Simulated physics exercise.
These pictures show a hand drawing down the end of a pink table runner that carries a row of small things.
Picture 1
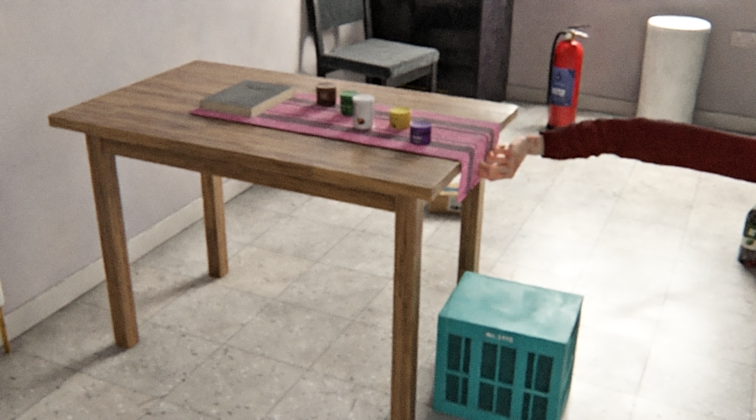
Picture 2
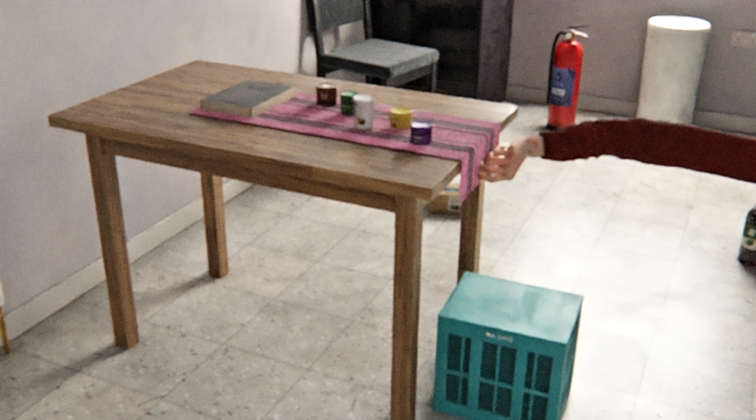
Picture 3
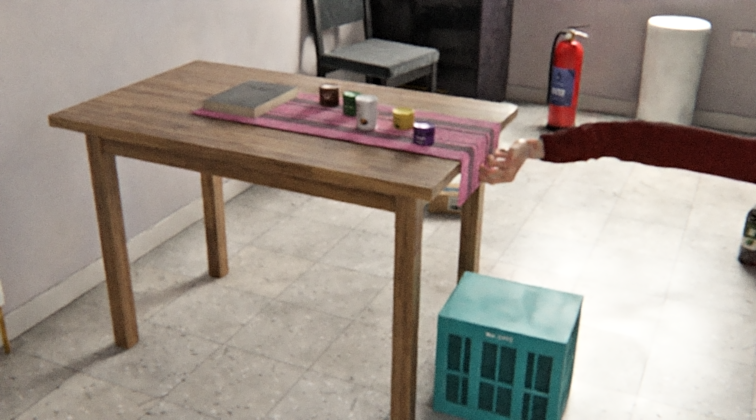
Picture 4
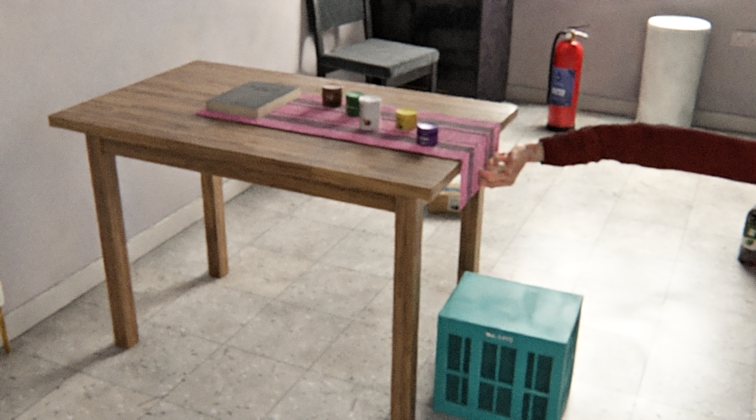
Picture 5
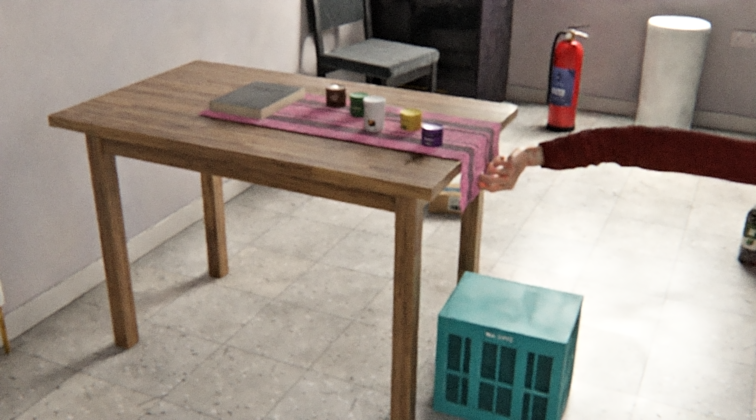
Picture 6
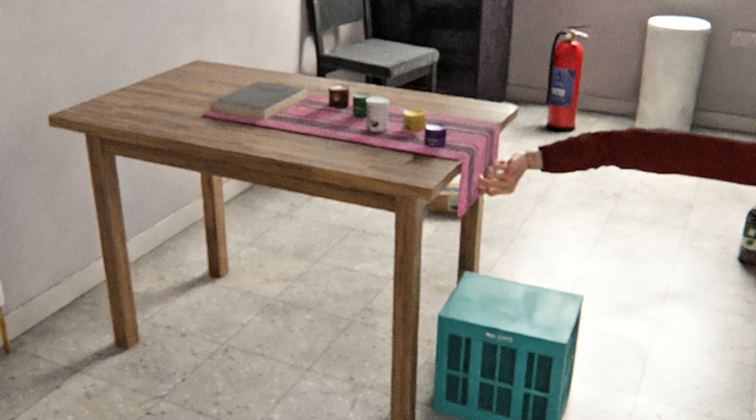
In the video, a hand at the end of a dark red sleeve slowly draws down the hanging end of a pink striped runner on a wooden table, and the book and five small containers on it shift slightly right.
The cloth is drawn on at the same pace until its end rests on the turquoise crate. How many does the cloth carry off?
Over the edge go three.
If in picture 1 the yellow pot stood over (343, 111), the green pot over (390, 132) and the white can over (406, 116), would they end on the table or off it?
The yellow pot remains up; the green pot falls; the white can drops off.
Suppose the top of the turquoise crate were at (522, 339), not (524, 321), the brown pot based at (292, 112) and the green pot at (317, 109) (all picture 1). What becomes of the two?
The brown pot remains up; the green pot does not fall.
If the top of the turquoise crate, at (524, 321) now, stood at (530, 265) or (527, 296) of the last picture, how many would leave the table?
Then 1 and 2.
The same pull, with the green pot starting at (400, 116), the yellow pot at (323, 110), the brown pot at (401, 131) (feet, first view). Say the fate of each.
The green pot goes over, the yellow pot holds on, the brown pot comes down.
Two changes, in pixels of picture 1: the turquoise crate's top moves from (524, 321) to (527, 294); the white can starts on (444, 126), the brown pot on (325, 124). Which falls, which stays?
The white can goes over; the brown pot holds on.
Soon after, hem near (477, 244); purple pot gone.
Then, hem on the crate; purple pot and yellow pot gone.
At rest, hem on the crate; purple pot, yellow pot and white can gone. The table loses three.
